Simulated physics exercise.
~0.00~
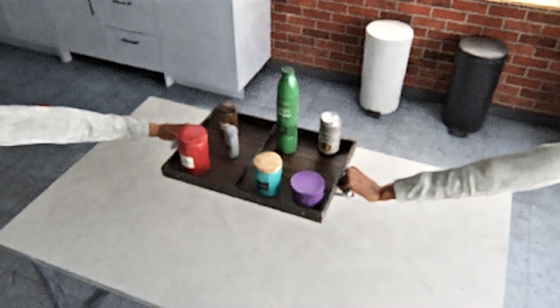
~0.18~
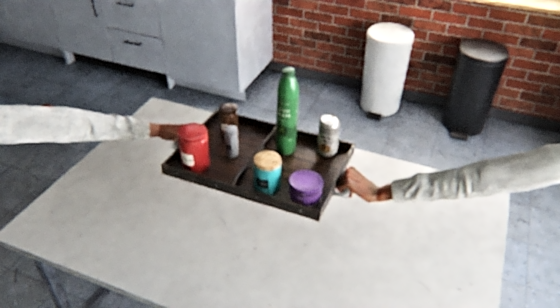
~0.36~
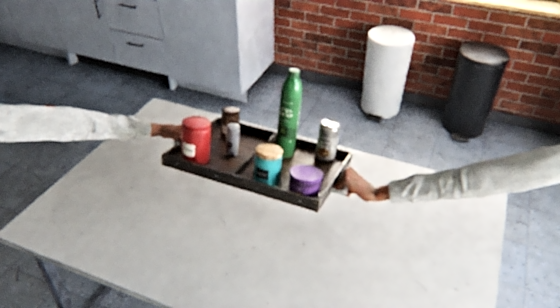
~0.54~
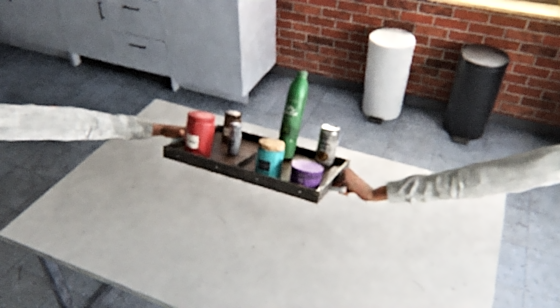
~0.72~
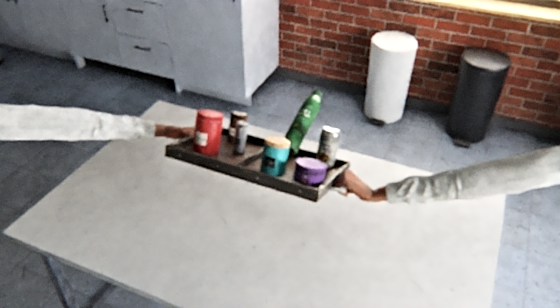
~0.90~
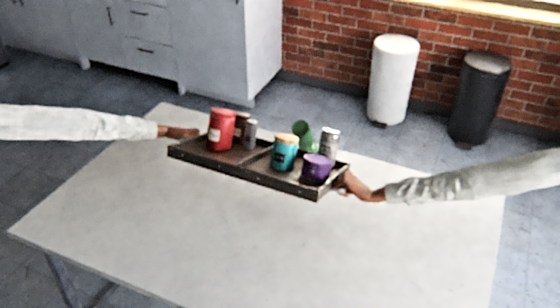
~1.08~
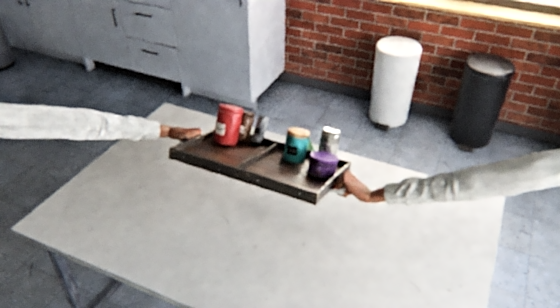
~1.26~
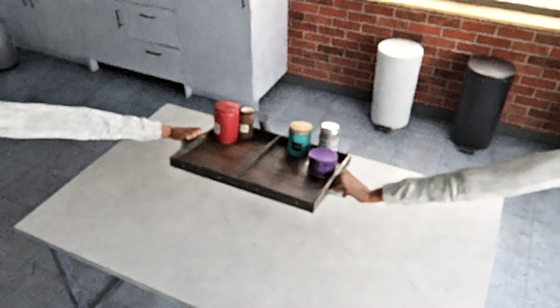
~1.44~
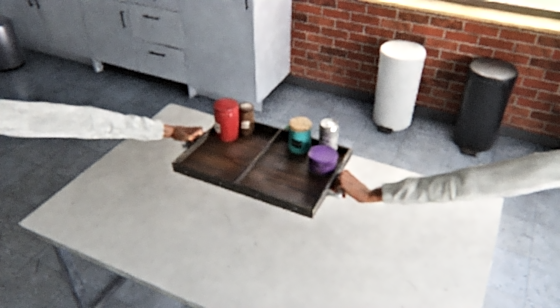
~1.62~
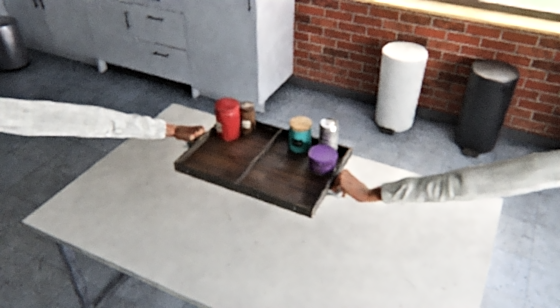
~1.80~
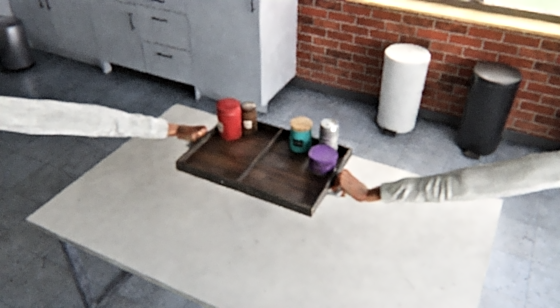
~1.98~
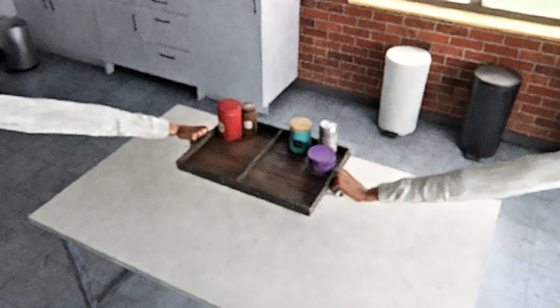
A tall green bottle stands among smaller jars and cans on a dark wooden tray, held by two hands above a pale table, seen from above in a room with grey cabinets, a brick wall and two bins. The hands tip the far edge down, and the bottle leans, topples and drops from sight over that edge. The red, turquoise and purple containers slide toward the far side, and the grey shaker tips over and disappears too. The hands level the tray, leaving the remaining containers upright near its far edge, the red and brown ones left, the others right.
